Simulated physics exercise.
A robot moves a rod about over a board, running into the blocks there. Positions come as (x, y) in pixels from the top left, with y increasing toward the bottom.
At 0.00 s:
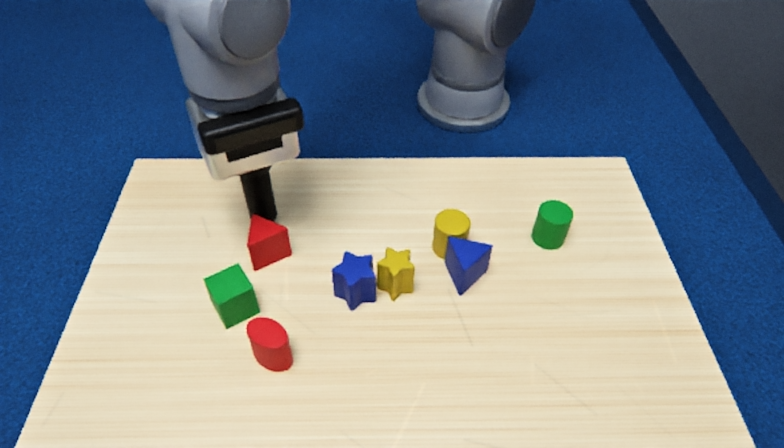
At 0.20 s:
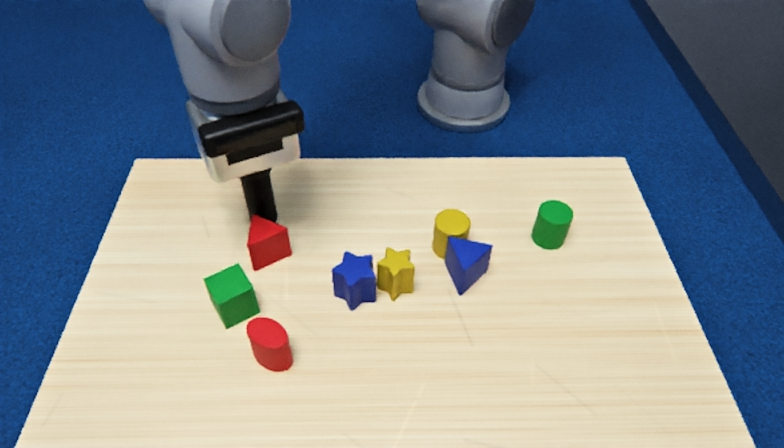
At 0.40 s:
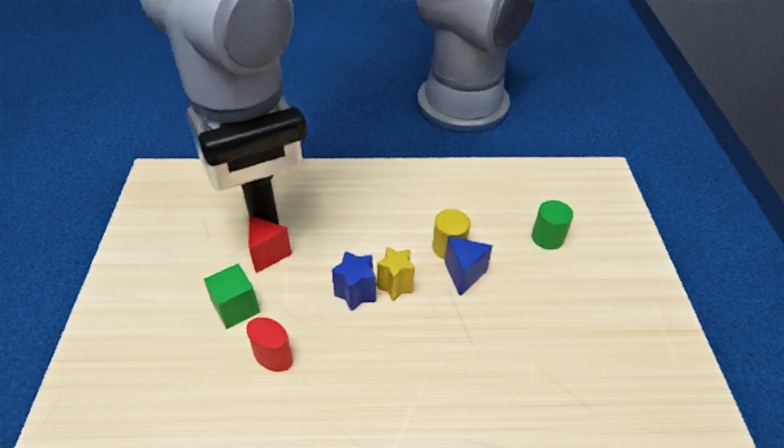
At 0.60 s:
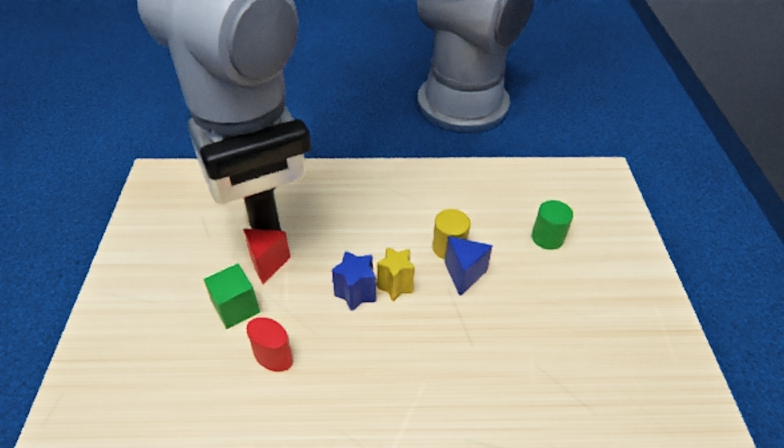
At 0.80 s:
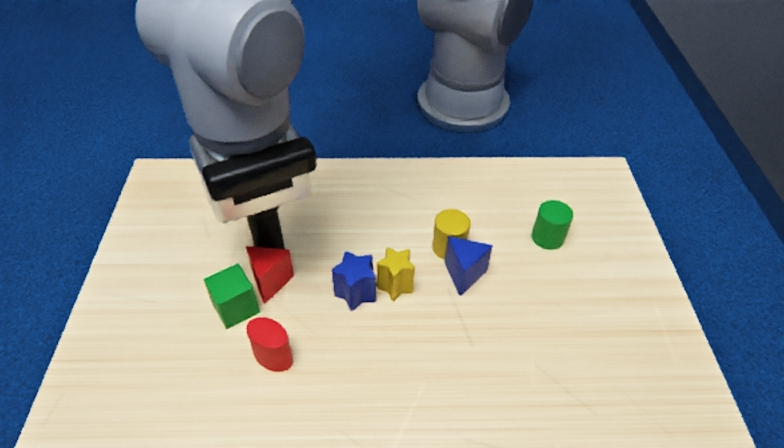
Robot arm with a black rod nudging a red triangular block slightly down a wooden board, the other colourful blocks staying still.
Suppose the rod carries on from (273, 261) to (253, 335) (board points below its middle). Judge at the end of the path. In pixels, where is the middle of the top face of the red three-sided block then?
About (240, 339).
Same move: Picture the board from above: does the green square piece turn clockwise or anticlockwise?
Answer: With the clock.
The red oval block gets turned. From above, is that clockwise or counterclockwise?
It goes anticlockwise.
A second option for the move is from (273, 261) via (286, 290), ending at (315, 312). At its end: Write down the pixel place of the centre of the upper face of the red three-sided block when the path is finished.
It sits at (269, 293).
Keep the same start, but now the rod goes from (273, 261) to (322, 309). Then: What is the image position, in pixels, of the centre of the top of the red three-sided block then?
My prediction: (272, 280).
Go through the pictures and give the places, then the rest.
The first frame shows rod's lower end at (264, 216); green square piece at (228, 283); red three-sided block at (263, 229); red oval block at (267, 332); blue star at (355, 267).
The second frame shows rod at (264, 218); blocks still.
The third frame shows rod at (265, 225); blocks still.
The fourth frame shows rod at (268, 237); red three-sided block at (262, 239).
The fifth frame shows rod at (271, 254); green square piece at (228, 283); red three-sided block at (265, 257); red oval block at (267, 332); blue star at (355, 267).
The first path, step by step. Halfway along, rod at (262, 291); green square piece at (220, 291), turned 25° clockwise; red three-sided block at (257, 299).
At the end, rod at (251, 329); green square piece at (214, 296), turned 40° clockwise; red three-sided block at (240, 339); red oval block at (269, 350), turned 70° anticlockwise; blue star still.
